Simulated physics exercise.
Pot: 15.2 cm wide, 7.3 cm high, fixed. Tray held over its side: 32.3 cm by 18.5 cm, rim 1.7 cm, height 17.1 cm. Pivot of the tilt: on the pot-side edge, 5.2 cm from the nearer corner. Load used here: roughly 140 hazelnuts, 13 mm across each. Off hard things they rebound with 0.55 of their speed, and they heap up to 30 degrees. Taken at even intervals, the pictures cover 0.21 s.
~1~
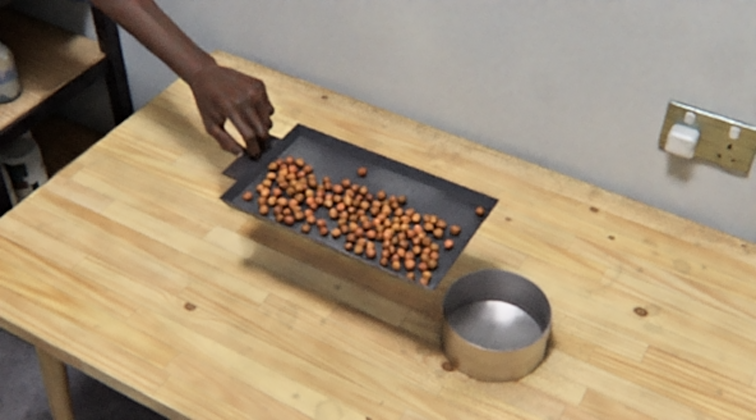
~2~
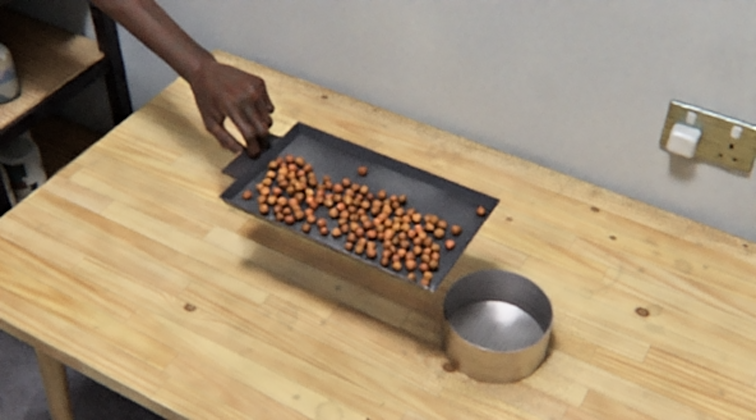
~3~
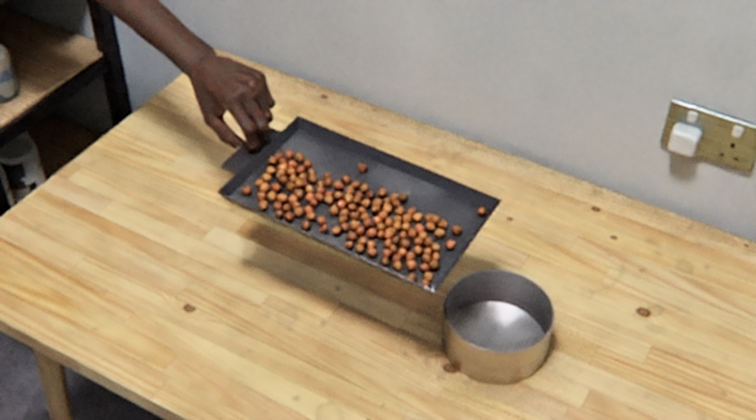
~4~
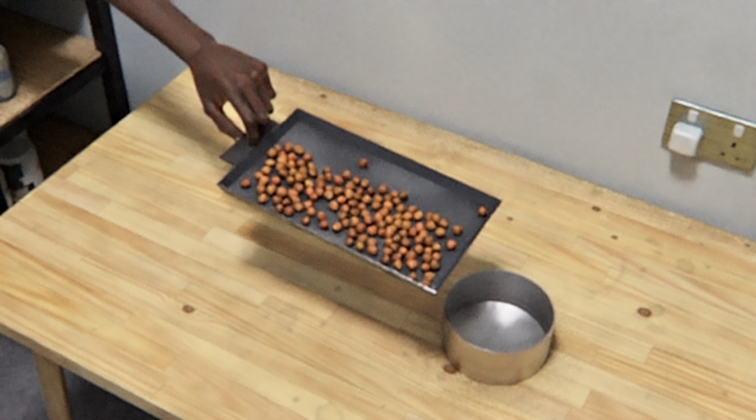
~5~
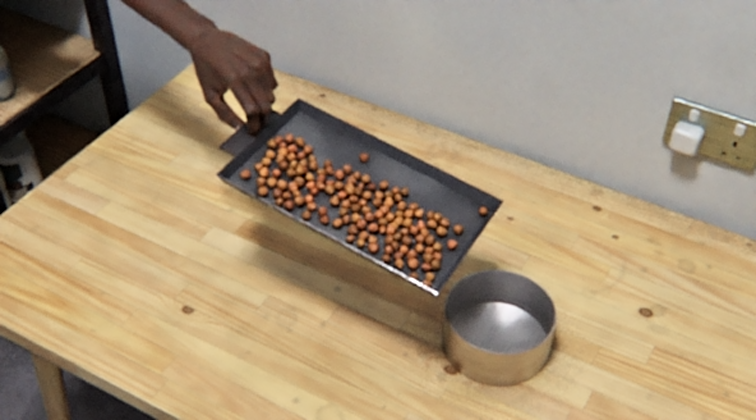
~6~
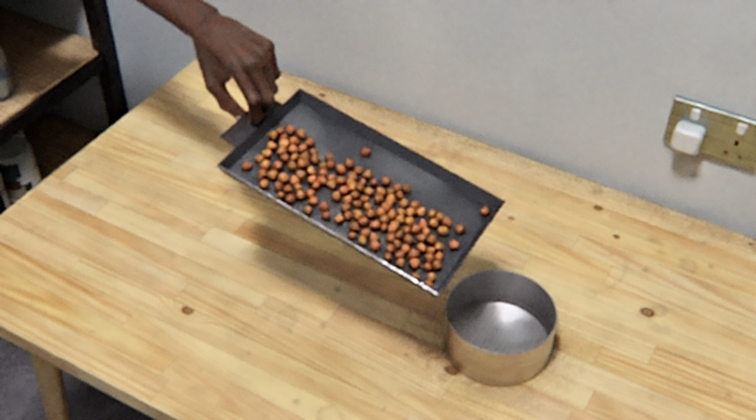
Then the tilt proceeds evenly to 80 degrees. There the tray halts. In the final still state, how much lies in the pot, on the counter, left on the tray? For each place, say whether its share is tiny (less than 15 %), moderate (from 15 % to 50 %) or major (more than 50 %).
One by one: Pot: The dominant fraction; counter: A middling fraction; tray: A small fraction.
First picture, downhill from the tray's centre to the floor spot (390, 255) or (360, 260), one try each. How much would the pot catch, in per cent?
First try: Around 10 percent; second try: Around 0 percent.
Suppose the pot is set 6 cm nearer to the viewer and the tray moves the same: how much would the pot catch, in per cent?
Close to 60 per cent, then.
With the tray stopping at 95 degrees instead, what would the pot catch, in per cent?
Roughly 70 %.
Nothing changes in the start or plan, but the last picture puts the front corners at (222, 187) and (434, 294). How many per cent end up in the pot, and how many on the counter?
Pot 0 % / counter 100 %.
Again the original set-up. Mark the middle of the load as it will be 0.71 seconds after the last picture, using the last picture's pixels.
By then the middle of the load sits around (491, 270).
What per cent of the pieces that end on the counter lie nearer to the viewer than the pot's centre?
About 70 percent of the spill.
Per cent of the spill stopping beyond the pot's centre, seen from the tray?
I'd put it close to 80 per cent.
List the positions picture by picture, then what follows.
Tray tilt 0 degrees, front corners at (227, 197) and (431, 284); middle of the pieces at (352, 211); pot at (498, 308), in the first picture.
Tray tilt 1 degrees, front corners at (226, 195) and (432, 284); middle of the pieces at (352, 211), in the second picture.
Tray tilt 2 degrees, front corners at (226, 191) and (433, 285); middle of the pieces at (352, 208), in the third picture.
Tray tilt 5 degrees, front corners at (225, 183) and (434, 286), lowest corner right back; middle of the pieces at (353, 205), in the fourth picture.
Tray tilt 8 degrees, front corners at (225, 174) and (435, 287), lowest corner right back; middle of the pieces at (354, 200), in the fifth picture.
Tray tilt 11 degrees, front corners at (226, 165) and (437, 287), lowest corner right back; middle of the pieces at (355, 196); pot at (502, 310), in the sixth picture.
Then, 0.43 s after the last picture, tilt 45 degrees; the tray holds 100 %, the pot 0 %.
Then, 0.71 s after the last picture, tilt 66 degrees; the tray holds 40 %, the pot 25 %.
Then, 1.10 s after the last picture, tilt 80 degrees; the tray holds 0 %, the pot 65 %.
In the end, pot 70 %, counter 30 %, tray 0 %.
